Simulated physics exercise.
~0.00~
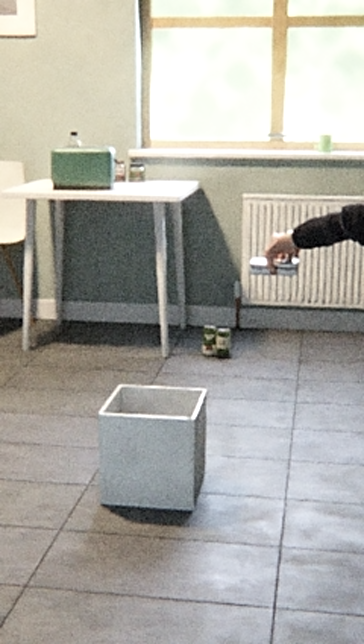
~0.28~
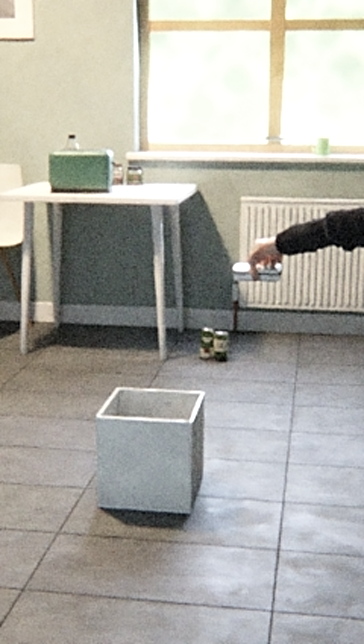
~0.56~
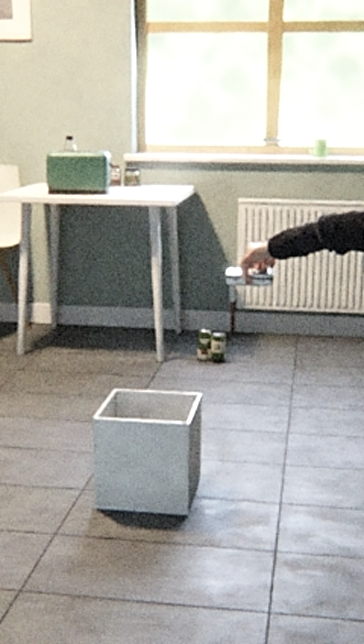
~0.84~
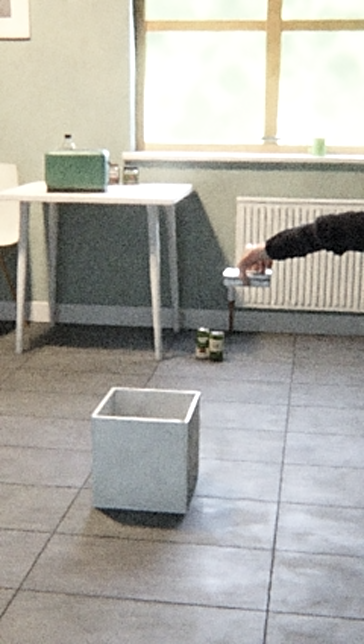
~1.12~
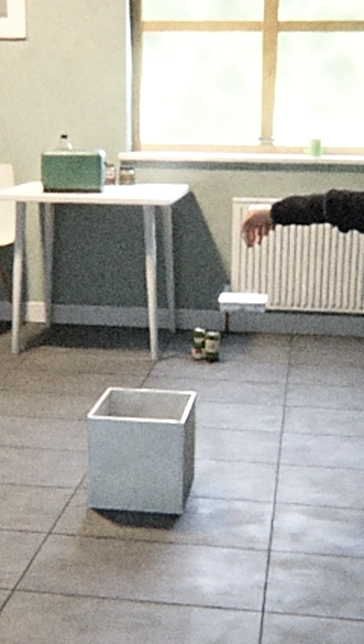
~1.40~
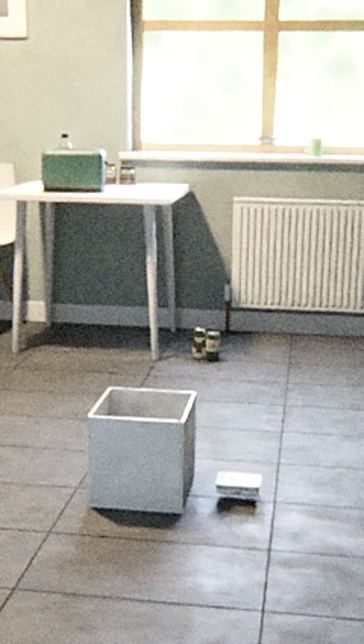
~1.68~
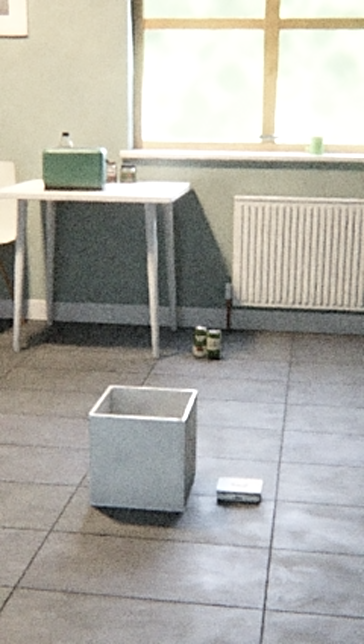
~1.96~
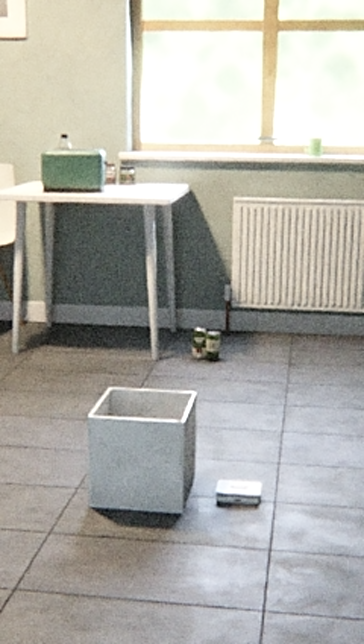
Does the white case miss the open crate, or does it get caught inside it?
It misses the crate. The white case ends up on the floor tiles just to the right of it.
